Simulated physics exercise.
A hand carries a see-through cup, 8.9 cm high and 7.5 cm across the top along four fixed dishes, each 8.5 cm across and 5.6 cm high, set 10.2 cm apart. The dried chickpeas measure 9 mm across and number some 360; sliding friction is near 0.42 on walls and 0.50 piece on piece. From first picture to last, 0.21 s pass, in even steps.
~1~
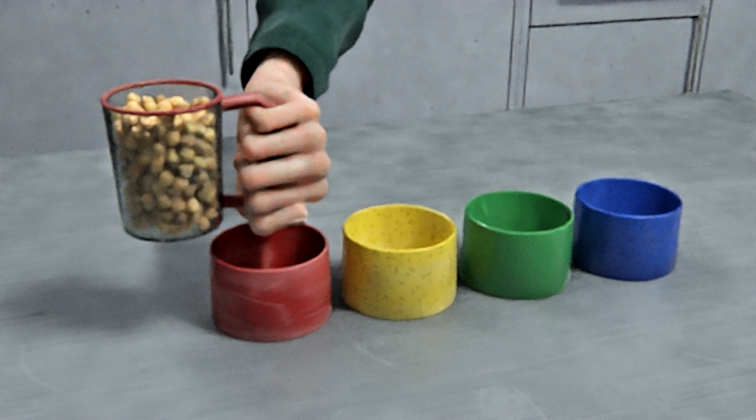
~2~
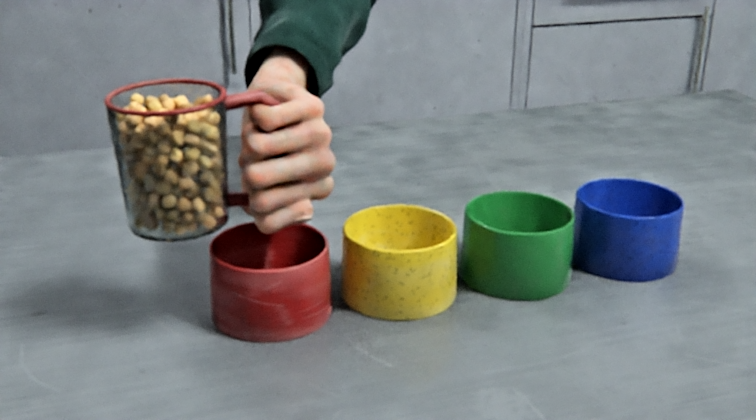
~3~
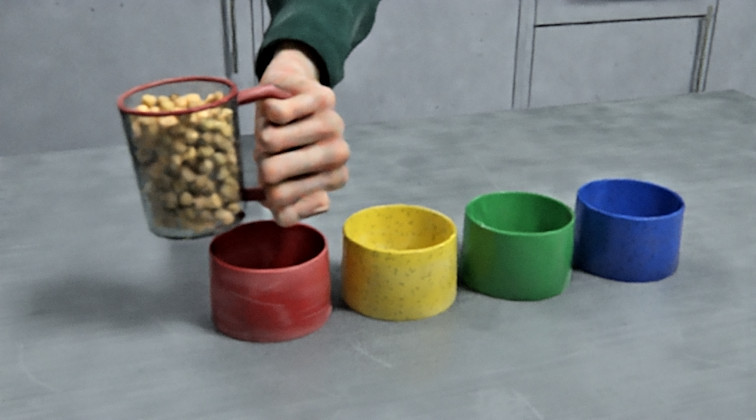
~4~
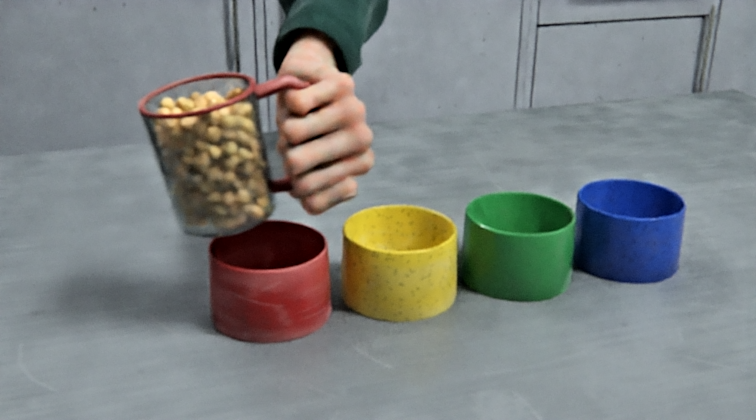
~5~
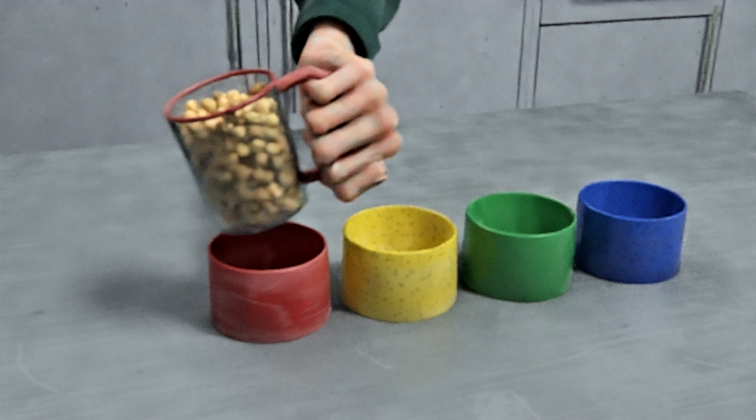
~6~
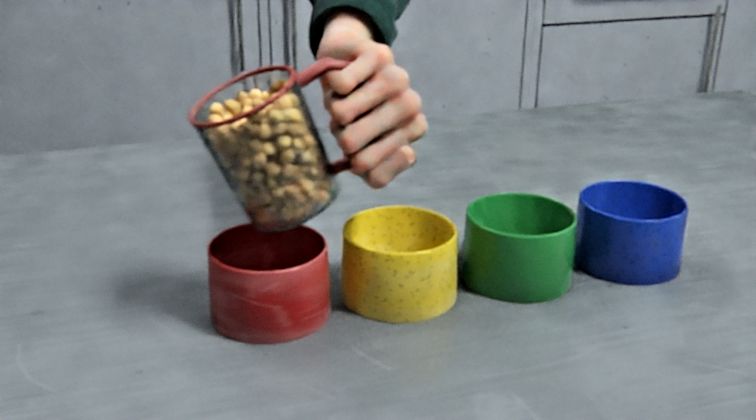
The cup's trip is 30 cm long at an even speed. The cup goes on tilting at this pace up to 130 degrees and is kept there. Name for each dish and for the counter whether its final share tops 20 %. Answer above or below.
Red dish: Below; blue dish: Below; green dish: Above; yellow dish: Below; on the counter: Below.
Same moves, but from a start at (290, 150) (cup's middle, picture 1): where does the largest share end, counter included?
The winner: Blue.
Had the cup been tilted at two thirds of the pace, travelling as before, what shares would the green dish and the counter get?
In that case green 90; counter 10.
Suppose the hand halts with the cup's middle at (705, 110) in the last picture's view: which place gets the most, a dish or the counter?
Most goes to: Blue.
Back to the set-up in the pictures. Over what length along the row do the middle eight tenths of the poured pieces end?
About 6 cm.
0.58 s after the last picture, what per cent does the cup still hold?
About 90 per cent.
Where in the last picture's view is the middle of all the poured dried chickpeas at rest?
Near (511, 241).
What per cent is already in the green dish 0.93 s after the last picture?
About 85 per cent by then.
Then, 0.35 s after the last picture, tilt 75 degrees; cup holds 100 %.
Then, 0.58 s after the last picture, tilt 110 degrees; cup holds 90 %, green 5 %.
Then, 0.93 s after the last picture, tilt 130 degrees; cup holds 5 %, green 85 %.
In the end, red 0 %, blue 0 %, green 90 %, yellow 0 %, counter 10 %.
